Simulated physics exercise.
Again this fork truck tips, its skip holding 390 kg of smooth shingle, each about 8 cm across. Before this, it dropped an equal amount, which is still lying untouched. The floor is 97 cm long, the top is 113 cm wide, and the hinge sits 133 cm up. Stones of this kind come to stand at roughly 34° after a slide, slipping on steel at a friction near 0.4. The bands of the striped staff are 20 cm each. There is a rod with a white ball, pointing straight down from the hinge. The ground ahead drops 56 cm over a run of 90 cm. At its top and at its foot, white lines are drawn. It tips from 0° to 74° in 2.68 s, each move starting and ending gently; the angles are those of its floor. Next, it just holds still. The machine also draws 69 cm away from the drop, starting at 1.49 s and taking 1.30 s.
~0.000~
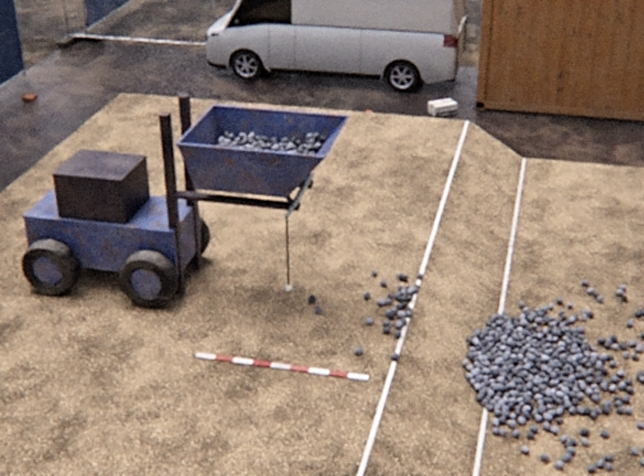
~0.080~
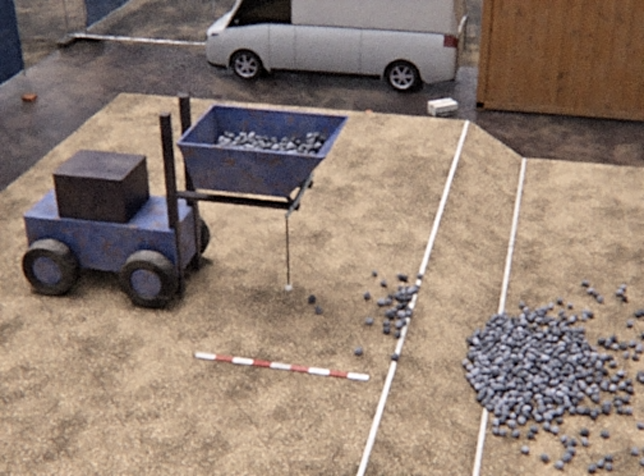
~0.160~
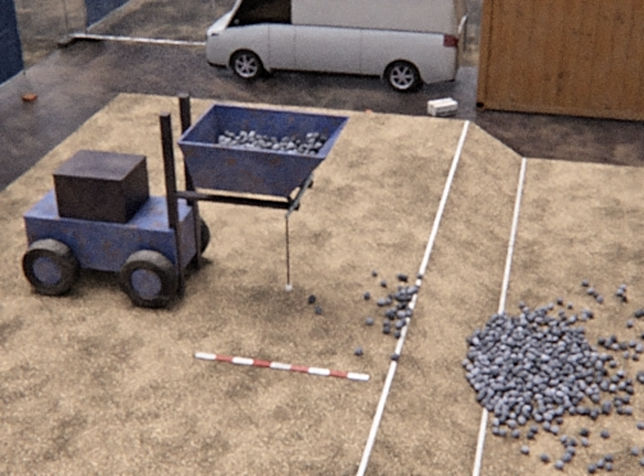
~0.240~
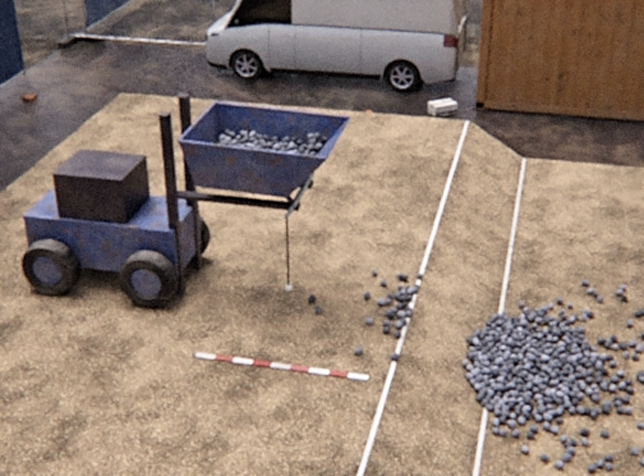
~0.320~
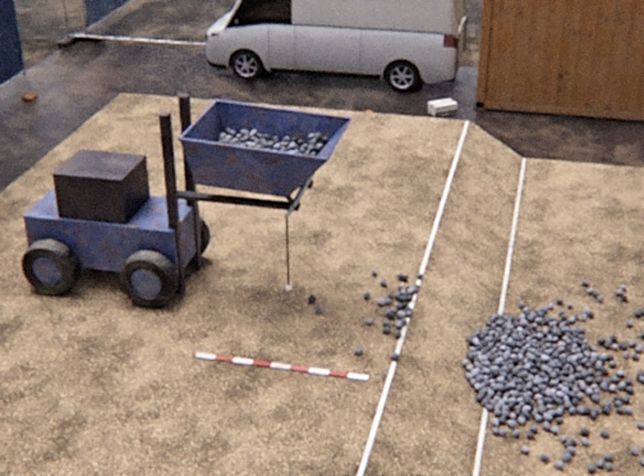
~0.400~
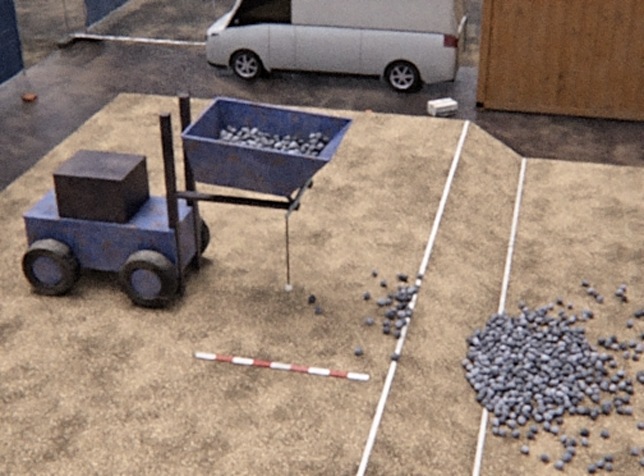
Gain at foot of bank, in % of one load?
Close to 5 parts in a hundred.
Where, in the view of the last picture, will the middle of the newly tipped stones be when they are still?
The middle lies near (364, 301) in the last picture.
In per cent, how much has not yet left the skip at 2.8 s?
Estimate: 25 % remaining inside, roughly.
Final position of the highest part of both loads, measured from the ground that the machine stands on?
24 cm.
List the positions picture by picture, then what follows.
In the first picture, the skip is at 0°, its lip at (324, 157); the top of the load is at (296, 144). The earlier load is highest near (374, 307), 4 cm above ground level, 16 % on the top or the slope, 82 % at the foot of the bank.
In the second picture, lip at (324, 158), floor tilted 0°, highest stones at (297, 144); the stones move at 0.0 m/s on average.
In the third picture, lip at (325, 158), floor tilted 1°, highest stones at (289, 143); the stones move at 0.1 m/s on average.
In the fourth picture, the skip is at 2°, its lip at (326, 159); the top of the load is at (279, 143); the stones move at 0.1 m/s on average.
In the fifth picture, the skip is at 3°, its lip at (328, 160); the top of the load is at (271, 141); the stones move at 0.2 m/s on average.
In the sixth picture, lip at (329, 161), floor tilted 4°, highest stones at (253, 139); the stones move at 0.2 m/s on average.
After 2.0 s the floor is at 62°; in per cent of one load, 97 in the skip, 18 on the top or the slope, 82 at the foot of the bank; the foremost stones are past the picture's edge.
After 2.8 s the floor is at 74°; in per cent of one load, 24 in the skip, 91 on the top or the slope, 82 at the foot of the bank; the foremost stones are past the picture's edge.
After 3.2 s the floor is at 74°; in per cent of one load, 6 in the skip, 108 on the top or the slope, 84 at the foot of the bank; the foremost stones are past the picture's edge.
After 5.8 s the floor is at 74°; in per cent of one load, 0 in the skip, 111 on the top or the slope, 87 at the foot of the bank; the foremost stones are past the picture's edge. Net gain at the foot of the bank, 5.
